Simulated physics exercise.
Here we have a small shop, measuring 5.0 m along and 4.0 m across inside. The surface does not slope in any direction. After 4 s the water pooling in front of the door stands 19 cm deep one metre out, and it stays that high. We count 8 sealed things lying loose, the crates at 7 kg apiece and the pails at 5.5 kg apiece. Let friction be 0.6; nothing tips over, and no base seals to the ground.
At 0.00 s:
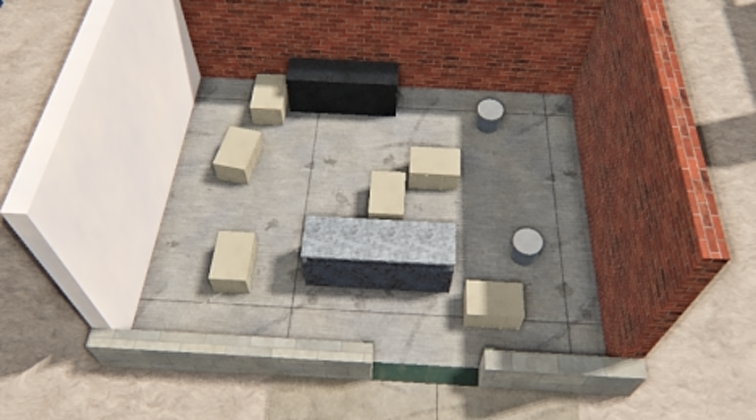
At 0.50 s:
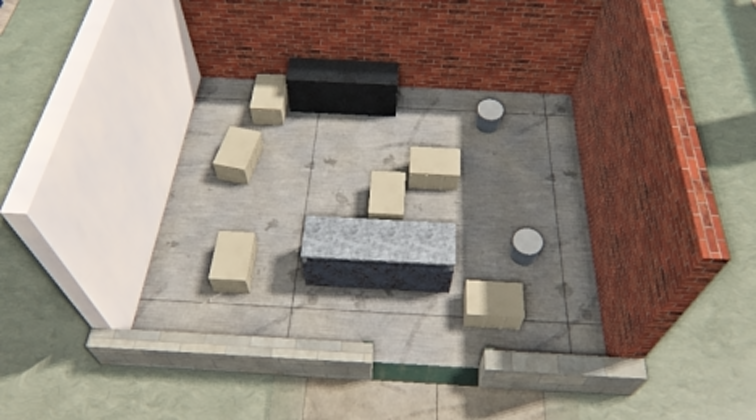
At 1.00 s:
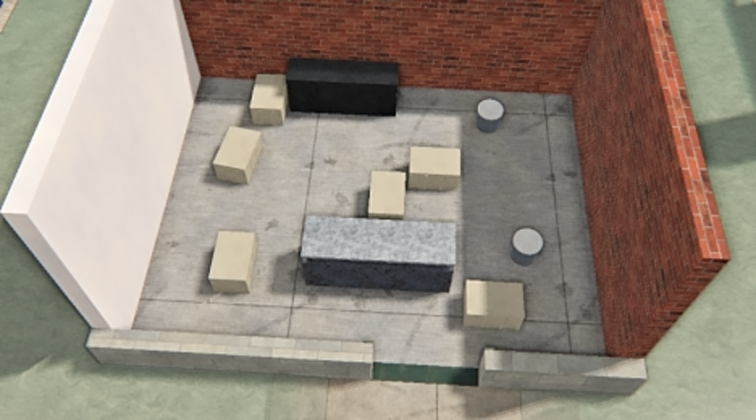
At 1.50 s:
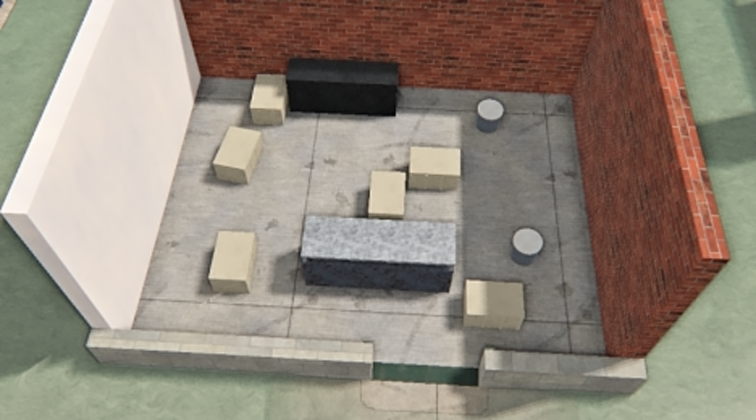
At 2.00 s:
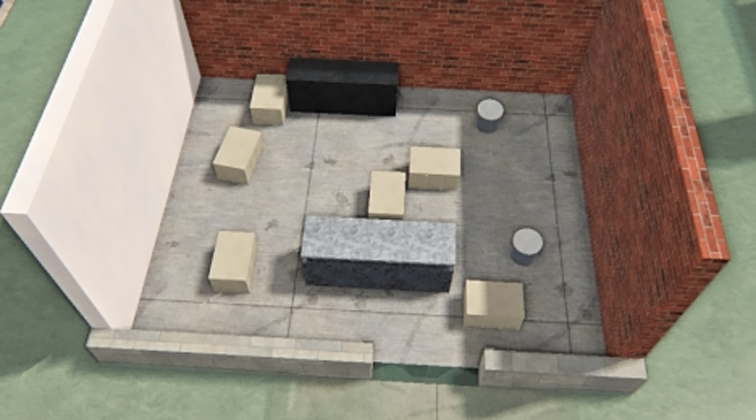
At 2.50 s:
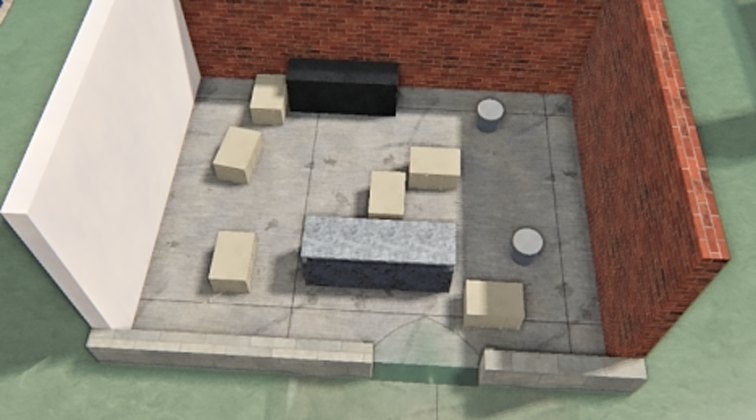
In this clip, greenish water spreads over the ground outside a small walled space holding pale crates, grey pails and two long dark blocks, then begins entering through the front gap, while the objects inside stay still.
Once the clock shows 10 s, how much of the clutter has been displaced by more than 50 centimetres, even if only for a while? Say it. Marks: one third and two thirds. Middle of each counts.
By my guess the moved share will stay in the one-to-two-thirds span.
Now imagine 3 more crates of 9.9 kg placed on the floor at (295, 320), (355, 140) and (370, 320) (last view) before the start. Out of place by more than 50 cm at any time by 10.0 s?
Taking them in the given order: Greater, then smaller, then greater.
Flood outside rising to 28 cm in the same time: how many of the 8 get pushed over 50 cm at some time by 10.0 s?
5.
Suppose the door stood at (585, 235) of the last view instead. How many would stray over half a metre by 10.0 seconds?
Result: 6 of them.
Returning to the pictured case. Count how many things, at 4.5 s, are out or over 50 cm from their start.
By that point, 0.
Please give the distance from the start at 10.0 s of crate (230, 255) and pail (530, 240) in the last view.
Net displacement, in order: 80 cm; 150 cm.
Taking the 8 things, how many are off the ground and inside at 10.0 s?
Just then, the number is 2.
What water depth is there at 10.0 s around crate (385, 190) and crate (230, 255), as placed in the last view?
Some 1 cm at the first, some 4 cm at the second.
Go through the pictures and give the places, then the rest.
The first picture shows a crate at (435, 161) rests on the ground; a crate at (232, 255) rests on the ground; 0.0 m2 under water; 0 of 8 have shifted.
The second picture shows a crate at (435, 161) rests on the ground; a crate at (232, 255) rests on the ground; water covers 0.0 m2; 0 of 8 have shifted.
The third picture shows a crate at (435, 161), on the bottom; a crate at (232, 255) rests on the ground; 0.0 m2 under water; 0 of 8 have shifted.
The fourth picture shows a crate at (435, 161), on the bottom; a crate at (232, 255), on the bottom; water covers 0.0 m2; 0 of 8 have shifted.
The fifth picture shows a crate at (435, 161), on the bottom; a crate at (232, 255) rests on the ground; 0.0 m2 under water; 0 of 8 have shifted.
The sixth picture shows a crate at (435, 161), on the bottom; a crate at (232, 255) rests on the ground; 0.4 m2 under water; 0 of 8 have shifted.
After 3.5 s 0 of 8 are over 50 cm from their spots; 0 afloat.
After 4.5 s 0 of 8 are over 50 cm from their spots; 0 afloat.
After 7.0 s 2 of 8 are over 50 cm from their spots; 1 afloat.
After 10.0 s 2 of 8 are over 50 cm from their spots, and 3 have been at some point; 2 afloat.
